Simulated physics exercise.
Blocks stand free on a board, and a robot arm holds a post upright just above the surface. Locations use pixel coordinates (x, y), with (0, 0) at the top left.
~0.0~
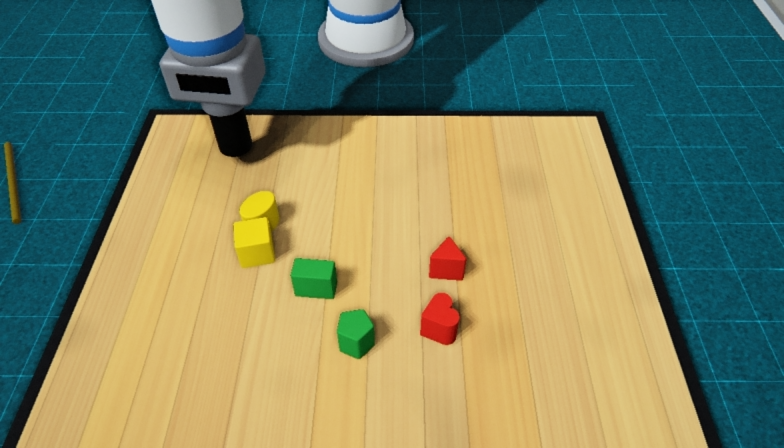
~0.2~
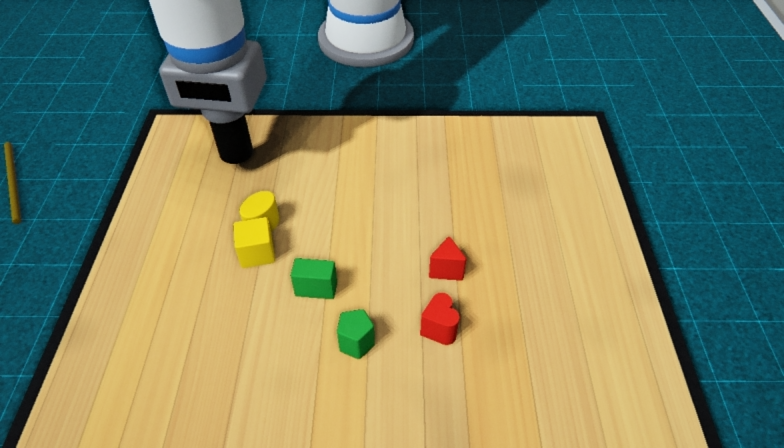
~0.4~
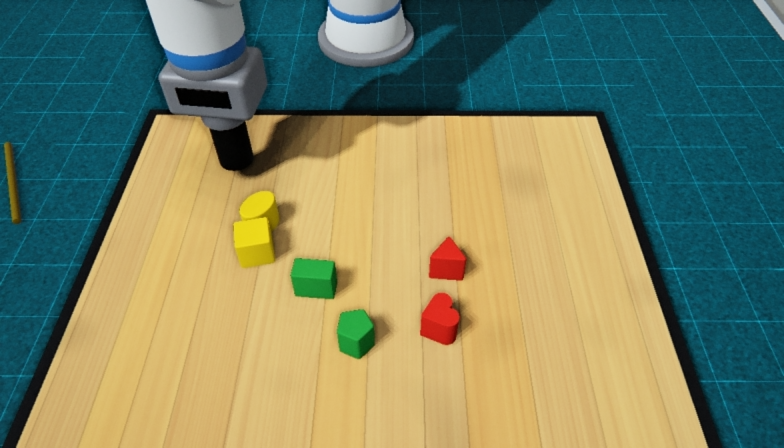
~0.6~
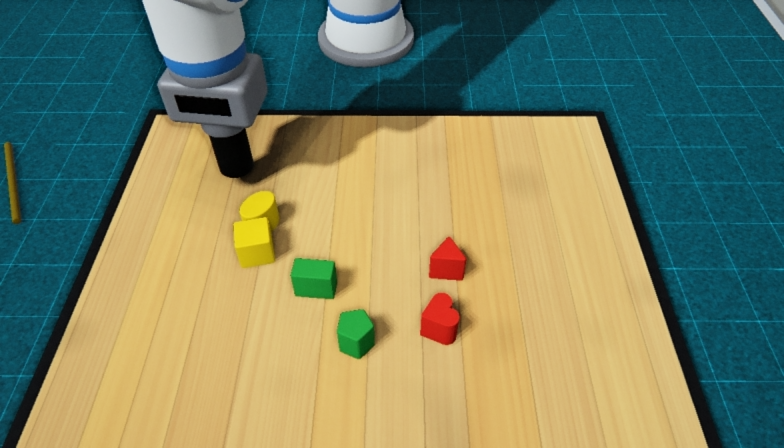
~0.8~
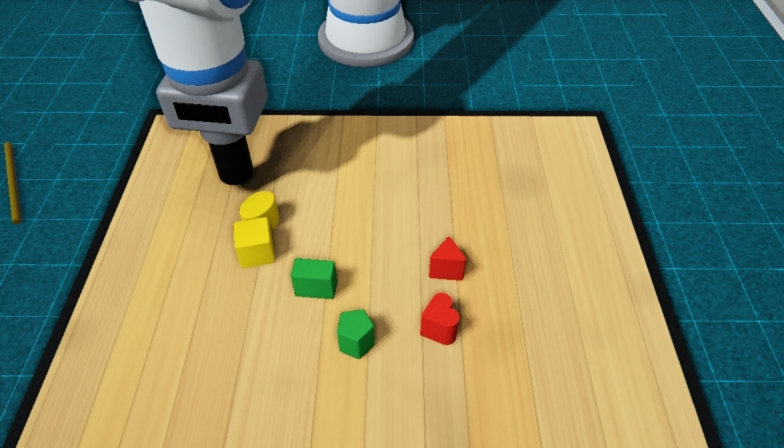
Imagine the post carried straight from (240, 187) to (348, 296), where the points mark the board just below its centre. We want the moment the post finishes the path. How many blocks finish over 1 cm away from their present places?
When the path ends, I think you'll find three or more blocks out of place by more than 1 cm.
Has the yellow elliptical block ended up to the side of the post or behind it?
It seems so.
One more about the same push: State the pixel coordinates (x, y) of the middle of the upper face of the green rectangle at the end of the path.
Its top centre is at about (324, 298).
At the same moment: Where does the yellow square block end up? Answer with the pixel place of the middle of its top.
I'd say the yellow square block ends with its top centre at (246, 266).
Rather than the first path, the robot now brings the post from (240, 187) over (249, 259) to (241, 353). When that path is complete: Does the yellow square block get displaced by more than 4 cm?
I'd say yes.
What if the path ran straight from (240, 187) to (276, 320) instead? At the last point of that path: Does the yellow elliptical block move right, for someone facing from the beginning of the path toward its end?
No - that is not the case.
On the path given first. One third of the way, post at (268, 207); yellow square block at (249, 248), turned 20° clockwise; yellow elliptical block at (269, 223), turned 30° clockwise.
Two thirds of the way, post at (305, 244); yellow square block at (246, 265), turned 70° clockwise; yellow elliptical block at (285, 262), turned 100° clockwise; green rectangle at (313, 278), turned 45° anticlockwise.
At the end, post at (346, 284); yellow square block at (246, 266), turned 75° clockwise; yellow elliptical block at (285, 265), turned 110° clockwise; green rectangle at (324, 298), turned 30° clockwise; green pentagonal block still.
